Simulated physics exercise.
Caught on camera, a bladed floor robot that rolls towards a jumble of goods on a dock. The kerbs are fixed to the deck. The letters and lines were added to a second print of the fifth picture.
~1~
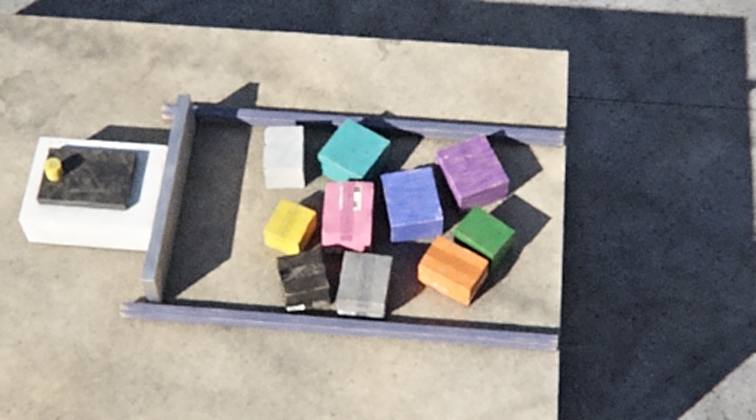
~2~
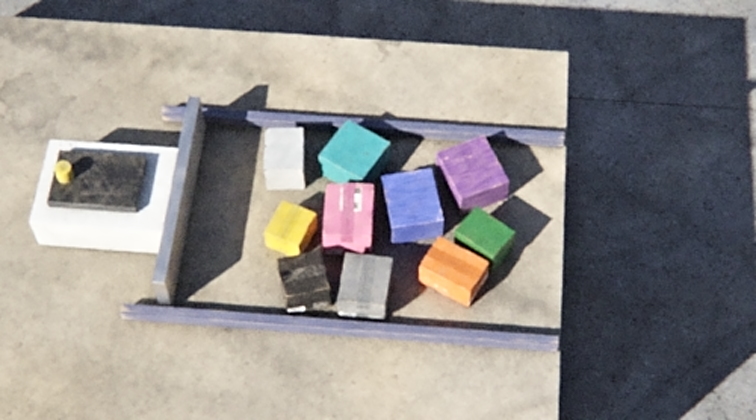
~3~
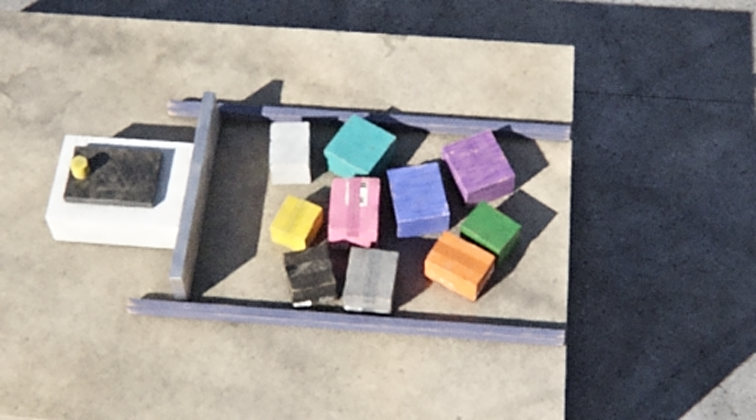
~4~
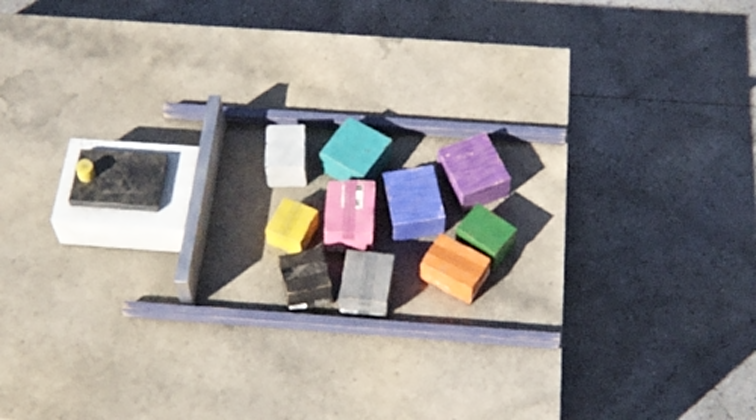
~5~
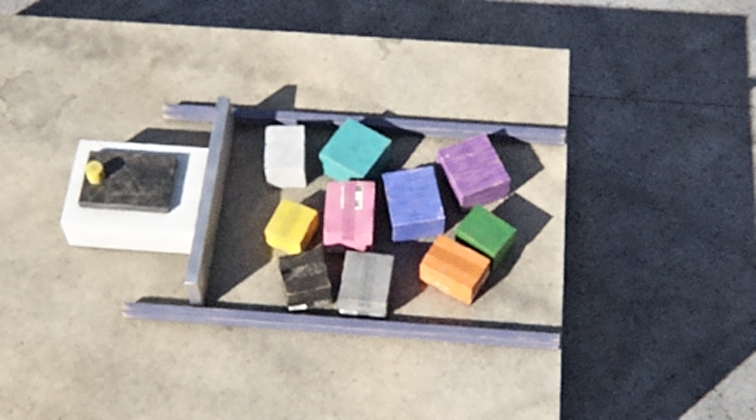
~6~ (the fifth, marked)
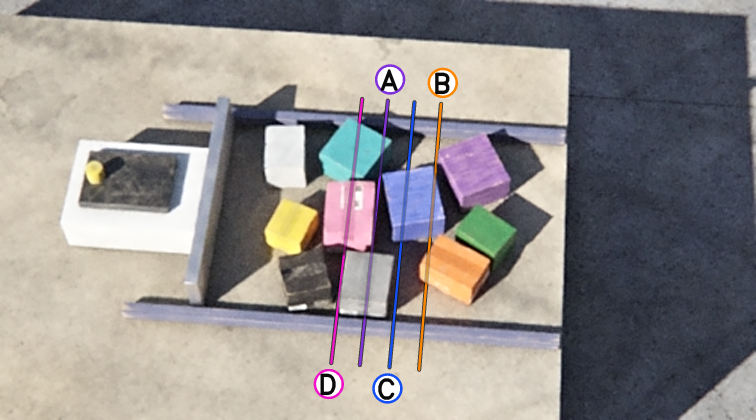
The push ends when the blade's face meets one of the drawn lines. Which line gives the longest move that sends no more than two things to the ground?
Stop at B.
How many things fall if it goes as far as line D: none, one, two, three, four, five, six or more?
In all, none.
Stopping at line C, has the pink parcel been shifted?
By then, yes.
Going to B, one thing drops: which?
The green crate goes over.
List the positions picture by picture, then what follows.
In the first frame, black box (303, 281); green crate (484, 239); white crate (285, 157).
In the second frame, robot (104, 181); grey box (365, 287).
In the third frame, robot (120, 176); yellow box (297, 225).
In the fourth frame, robot (126, 180); purple crate (473, 172).
In the fifth frame, robot (135, 181); turquoise crate (356, 156); black box (304, 280); green crate (485, 238).
On the copy, A at (375, 226); B at (431, 229); C at (403, 228); D at (348, 224).
On B. First, robot (213, 187); black box (312, 283); turquoise crate (372, 155).
Then, robot (293, 192); green crate (532, 249); purple crate (508, 163).
Finally, robot (351, 196); green crate over the edge; orange box (556, 277); one fallen.
By contrast, A is within the limit but short; C is within the limit but short; D is within the limit but short.
